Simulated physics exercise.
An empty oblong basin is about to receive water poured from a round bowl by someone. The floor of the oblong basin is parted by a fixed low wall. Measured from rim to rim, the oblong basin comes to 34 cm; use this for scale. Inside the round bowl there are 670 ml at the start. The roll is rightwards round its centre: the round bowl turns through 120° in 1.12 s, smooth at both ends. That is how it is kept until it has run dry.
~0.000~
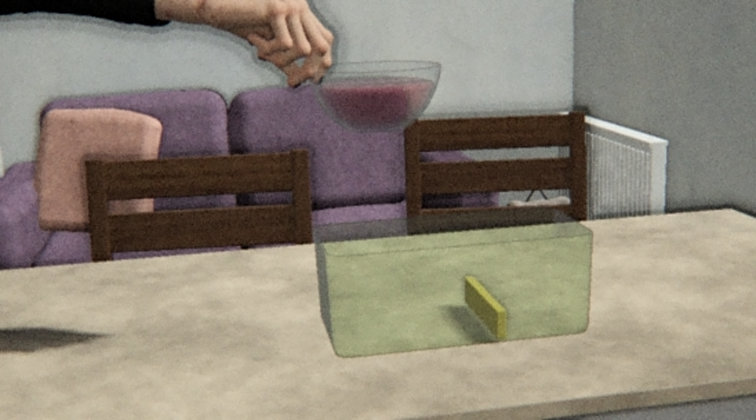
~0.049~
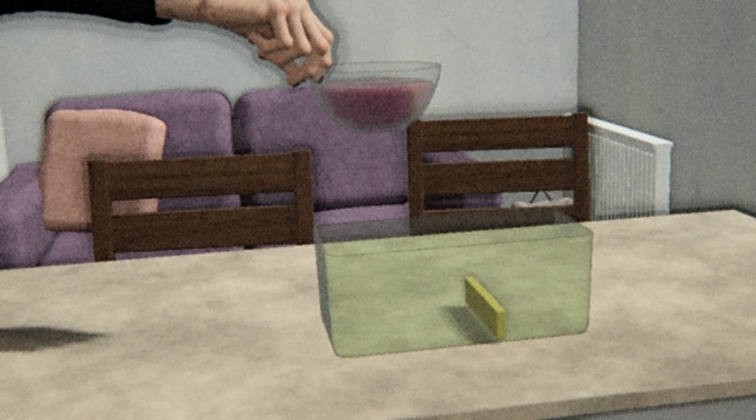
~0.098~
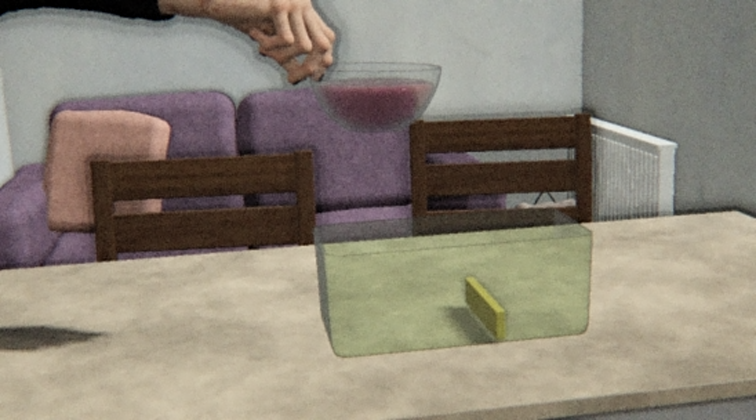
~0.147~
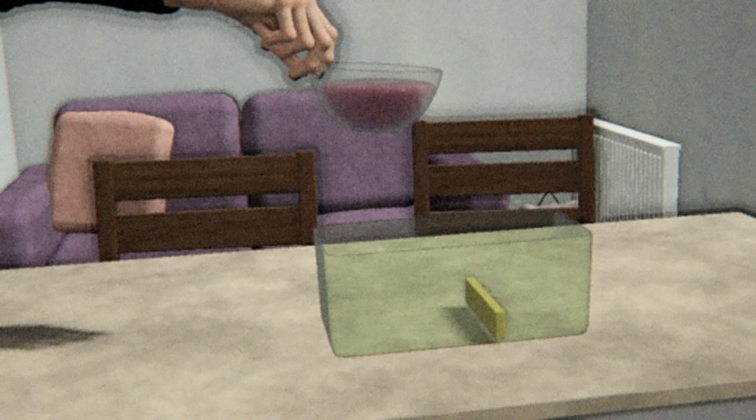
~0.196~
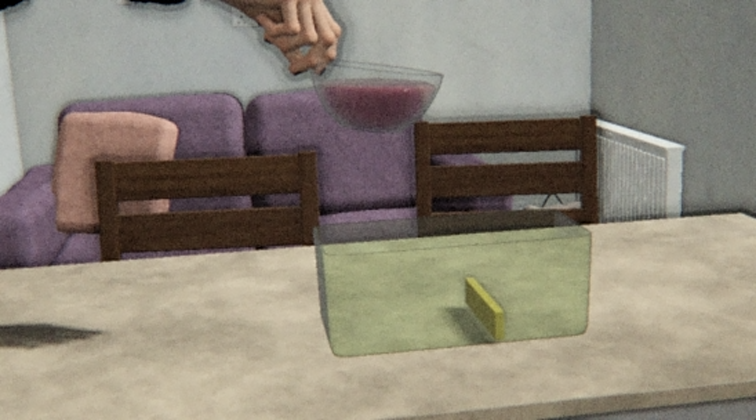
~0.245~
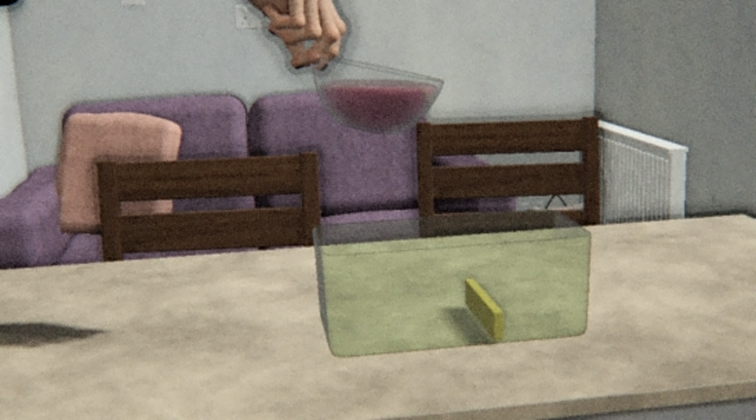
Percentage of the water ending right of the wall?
62 per cent.
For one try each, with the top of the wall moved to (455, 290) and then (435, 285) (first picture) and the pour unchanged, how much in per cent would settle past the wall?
Respectively close to 85 and 95 %.
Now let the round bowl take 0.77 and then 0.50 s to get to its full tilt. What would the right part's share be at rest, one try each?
50 and 35 %.
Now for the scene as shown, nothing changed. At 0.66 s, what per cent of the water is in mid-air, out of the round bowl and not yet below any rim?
Some 46 per cent, I reckon.
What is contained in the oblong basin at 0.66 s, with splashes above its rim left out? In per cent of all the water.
Near 22 in a hundred.
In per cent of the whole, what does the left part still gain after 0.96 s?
It comes to about 2 per cent.
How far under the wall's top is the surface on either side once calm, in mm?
Some 30 mm on the left and 14 mm on the right.
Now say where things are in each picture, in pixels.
Tilt 0°; pouring edge (438, 65); surface from (315, 87) to (432, 80); the oblong basin's rim runs from (320, 242) to (572, 221); the wall's top is at (484, 294), in the first frame.
Tilt 1°; pouring edge (438, 66); surface from (315, 87) to (432, 81), in the second frame.
Tilt 2°; pouring edge (439, 68); surface from (314, 86) to (432, 82), in the third frame.
Tilt 5°; pouring edge (440, 71); surface from (315, 85) to (433, 83), in the fourth frame.
Tilt 9°; pouring edge (441, 76); surface from (317, 84) to (434, 84), in the fifth frame.
Tilt 14°; pouring edge (441, 82); surface from (319, 85) to (436, 85), in the sixth frame.
By 0.66 s the tilt is 76° and 33 per cent is still to pour, 2 is left of the wall and 19 right of it.
By 0.96 s the tilt is 114° and 0 per cent is still to pour, 36 is left of the wall and 62 right of it.
By 1.28 s the tilt is 120° and 0 per cent is still to pour, 37 is left of the wall and 62 right of it.
By 1.62 s the tilt is 120° and 0 per cent is still to pour, 38 is left of the wall and 62 right of it.
At rest 38 per cent lies left of the wall, 62 right of it and 1 outside.
